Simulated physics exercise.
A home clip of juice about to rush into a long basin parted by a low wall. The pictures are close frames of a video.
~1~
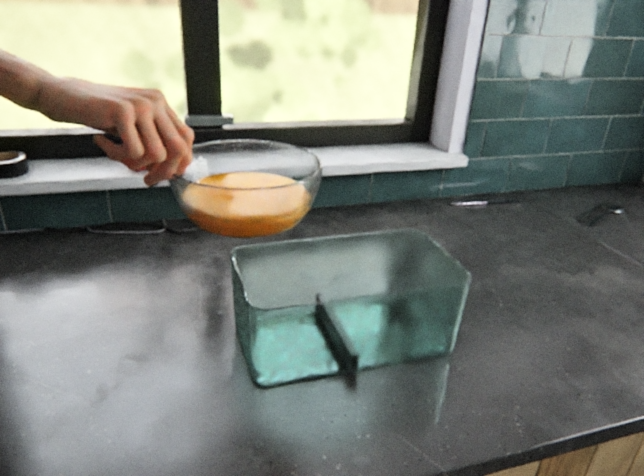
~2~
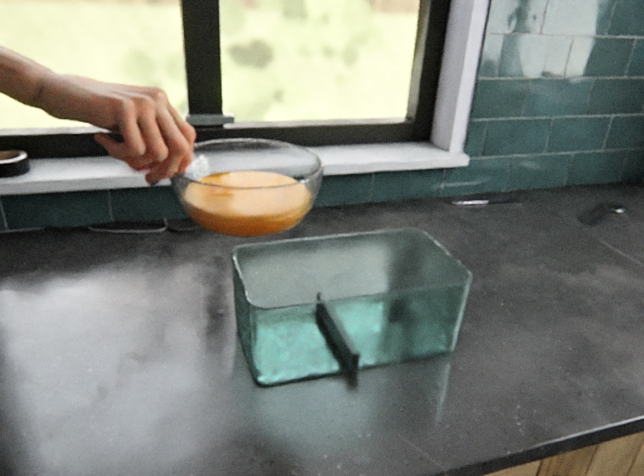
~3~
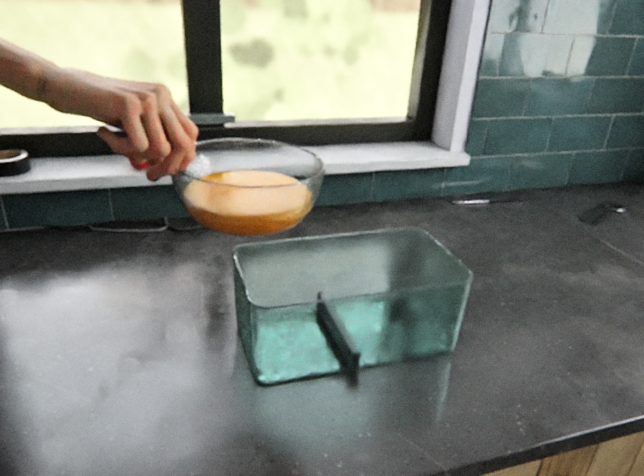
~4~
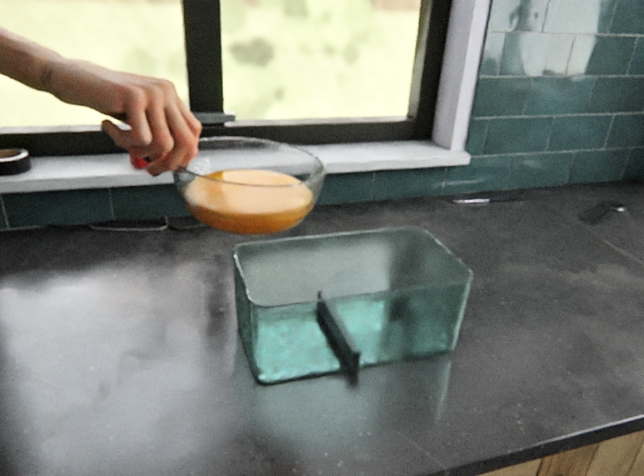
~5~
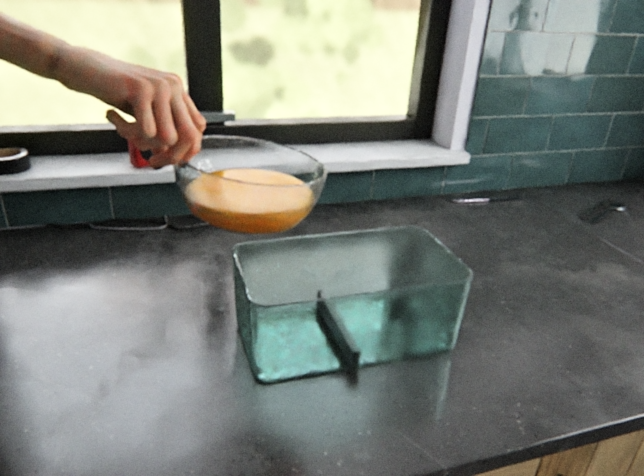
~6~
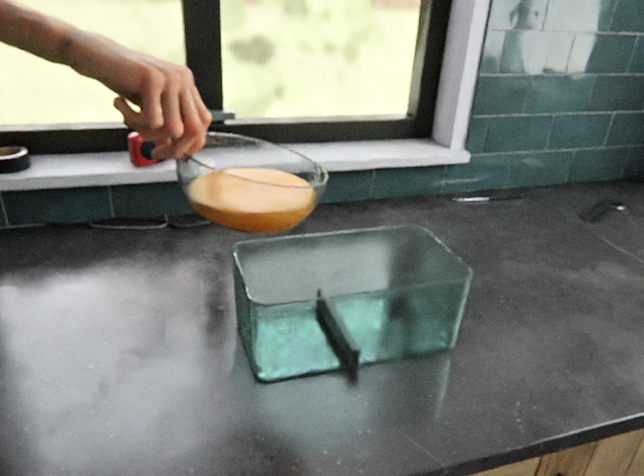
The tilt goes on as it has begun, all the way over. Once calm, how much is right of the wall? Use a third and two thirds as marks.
It comes to from a third to two thirds.
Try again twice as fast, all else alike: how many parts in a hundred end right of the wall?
Roughly 45 in a hundred.
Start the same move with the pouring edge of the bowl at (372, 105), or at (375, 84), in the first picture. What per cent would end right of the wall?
Near 85 % and 85 %.
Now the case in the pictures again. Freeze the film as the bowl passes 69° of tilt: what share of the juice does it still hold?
Some 55 per cent.
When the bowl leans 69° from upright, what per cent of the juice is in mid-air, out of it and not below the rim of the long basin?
Roughly 25 in a hundred.
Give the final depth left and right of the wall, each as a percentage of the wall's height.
Left: 50 %. Right: 40 %.
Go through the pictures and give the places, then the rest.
It leans 0°; its right rim is at (318, 159); the juice meets the walls at (179, 196) and (307, 187); the long basin's rim runs from (240, 278) to (445, 253); the wall's top is at (336, 321), in the first picture.
It leans 1°; its right rim is at (319, 159); the juice meets the walls at (180, 195) and (308, 186), in the second picture.
It leans 2°; its right rim is at (320, 160); the juice meets the walls at (181, 194) and (309, 186), in the third picture.
It leans 5°; its right rim is at (321, 163); the juice meets the walls at (182, 192) and (310, 187), in the fourth picture.
It leans 8°; its right rim is at (322, 166); the juice meets the walls at (183, 191) and (311, 186), in the fifth picture.
It leans 13°; its right rim is at (323, 171); the juice meets the walls at (185, 190) and (313, 185), in the sixth picture.
A moment on, the bowl is tipped part way and 54 per cent is still to pour, 5 is left of the wall and 15 right of it.
Next, the bowl is tipped right over and 0 per cent is still to pour, 49 is left of the wall and 49 right of it.
Then the bowl is tipped right over and 0 per cent is still to pour, 48 is left of the wall and 51 right of it.
Later the bowl is tipped right over and 0 per cent is still to pour, 48 is left of the wall and 52 right of it.
Finally, 48 per cent lies left of the wall, 52 right of it and 0 outside.
